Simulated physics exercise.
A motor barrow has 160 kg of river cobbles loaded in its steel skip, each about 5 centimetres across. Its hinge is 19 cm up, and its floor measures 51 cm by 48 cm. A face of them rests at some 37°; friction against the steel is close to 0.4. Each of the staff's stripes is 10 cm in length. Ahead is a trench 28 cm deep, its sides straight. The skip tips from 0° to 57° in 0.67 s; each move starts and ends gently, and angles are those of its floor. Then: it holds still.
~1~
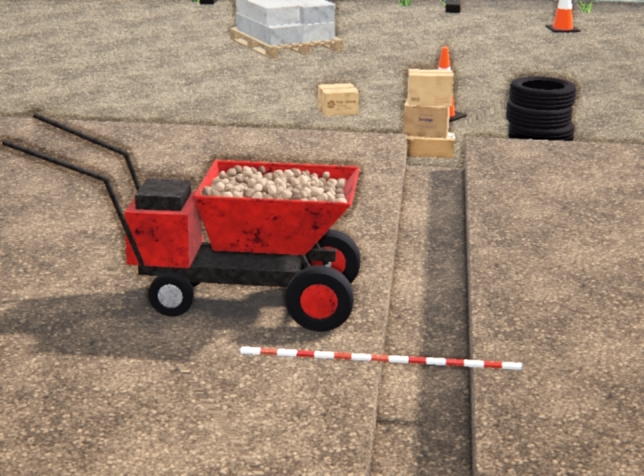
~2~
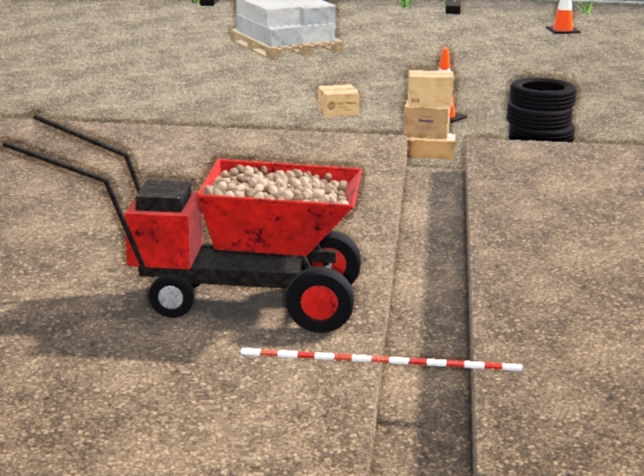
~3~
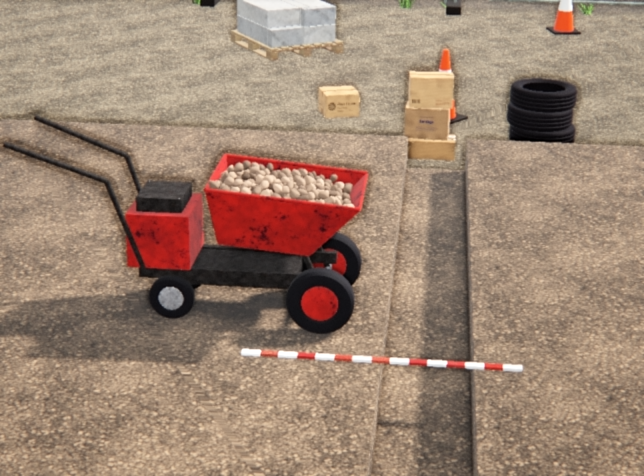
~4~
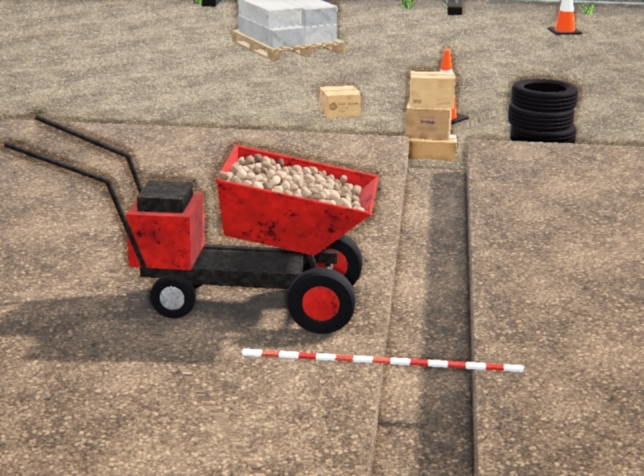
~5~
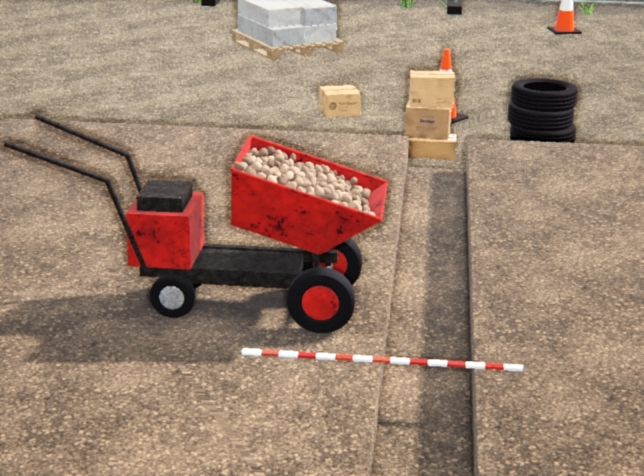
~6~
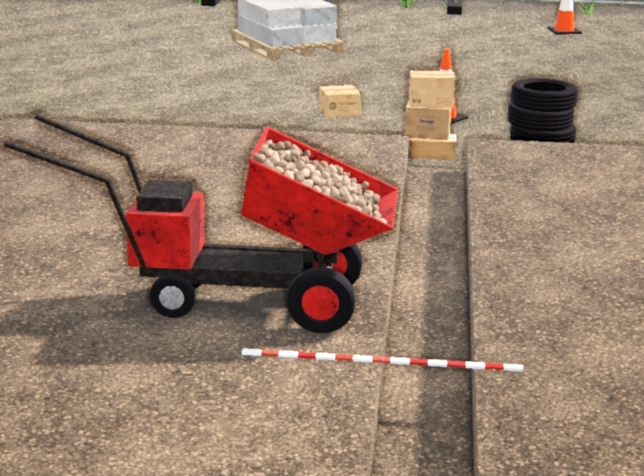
To begin with, a small red motor barrow with black handles stands on gravelly ground, its skip level and full of pale cobbles, facing a narrow trench. The skip then tilts slowly forward to the right, its rear rising steadily into a clear slope, while the cobbles stay heaped inside and the wheels remain still.
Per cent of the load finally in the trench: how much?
Approx. 34 %.
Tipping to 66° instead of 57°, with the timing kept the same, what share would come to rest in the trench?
I'd expect around 55 in a hundred.
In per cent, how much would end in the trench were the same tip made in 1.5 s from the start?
Then some 50 per cent would.
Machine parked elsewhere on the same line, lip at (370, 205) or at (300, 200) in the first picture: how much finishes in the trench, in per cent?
From the first place around 20 per cent, from the other around 65.
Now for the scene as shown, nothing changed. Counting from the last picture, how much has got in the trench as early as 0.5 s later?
Close to 10 per cent at that time.
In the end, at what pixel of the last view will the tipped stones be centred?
Roughly (468, 346), I'd say.
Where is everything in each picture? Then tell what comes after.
Lip at (350, 205), floor tilted 0°, highest stones at (262, 177), in the first picture.
The skip is at 1°, its lip at (353, 207); the top of the load is at (258, 177), in the second picture.
Lip at (360, 210), floor tilted 5°, highest stones at (254, 173), in the third picture.
Lip at (370, 214), floor tilted 10°, highest stones at (255, 166), in the fourth picture.
The skip is at 17°, its lip at (381, 220); the top of the load is at (263, 158), in the fifth picture.
The skip is at 24°, its lip at (392, 228); the top of the load is at (273, 148), in the sixth picture.
Then, 0.2 s after the last picture the floor is at 48°, 100 % in the skip; the foremost stones are at (409, 241).
Then, 0.5 s after the last picture the floor is at 57°, 87 % in the skip, 12 % in the trench, 1 % past the trench; the foremost stones are at (479, 300).
Then, 0.8 s after the last picture the floor is at 57°, 52 % in the skip, 19 % in the trench, 29 % past the trench; the foremost stones are at (584, 321).
Then, 2.8 s after the last picture the floor is at 57°, 36 % in the skip, 34 % in the trench, 30 % past the trench; the foremost stones are past the picture's edge.
